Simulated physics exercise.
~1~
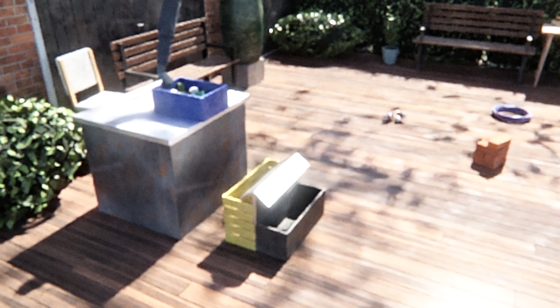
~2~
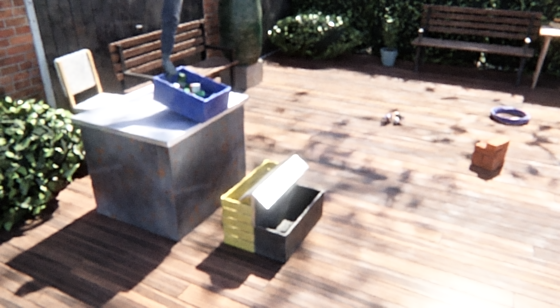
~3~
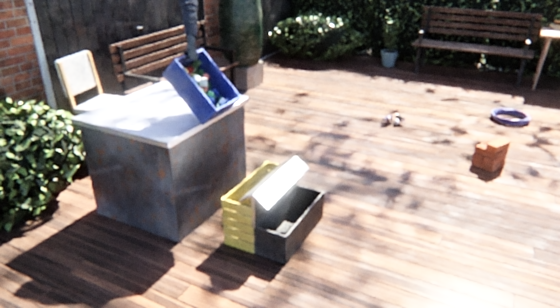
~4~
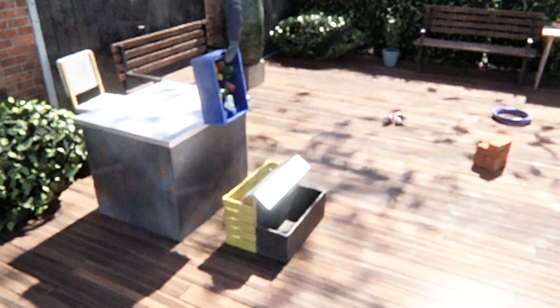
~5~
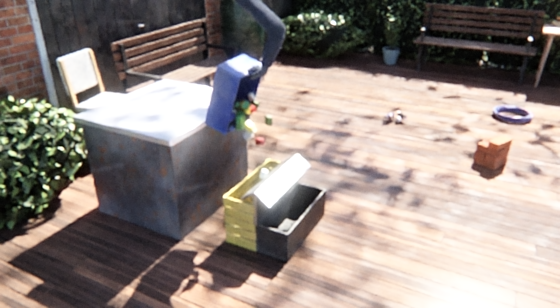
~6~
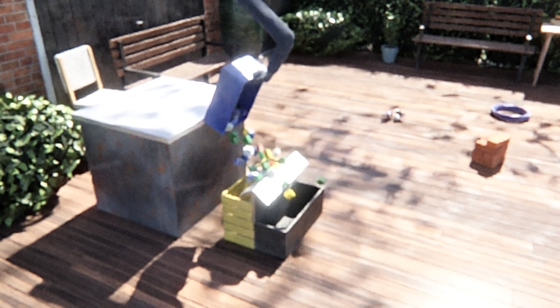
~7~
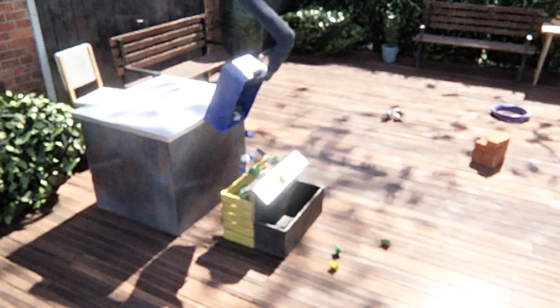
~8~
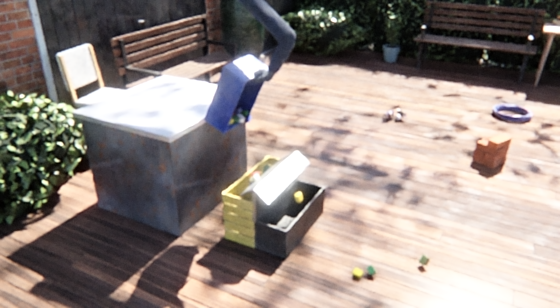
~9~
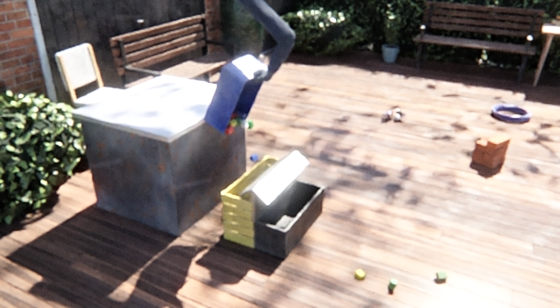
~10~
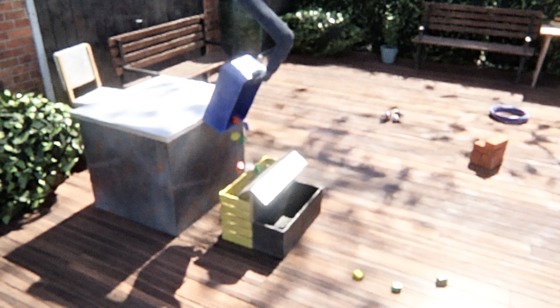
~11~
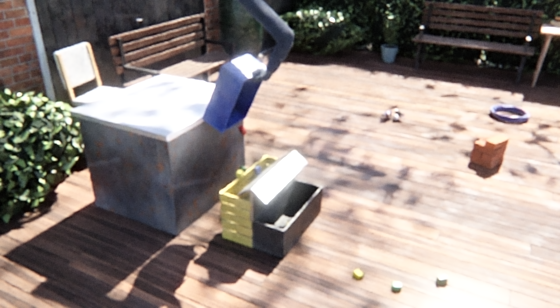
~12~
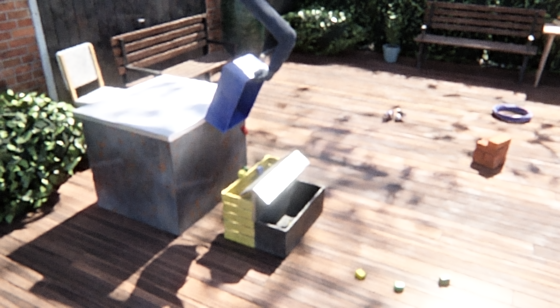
A blue tub full of small colourful pieces tilted over the bench edge in a dark mechanical arm's grip, spilling them towards the yellow and black boxes below, and it stayed tipped while three stray bits came to rest on the sunlit decking.
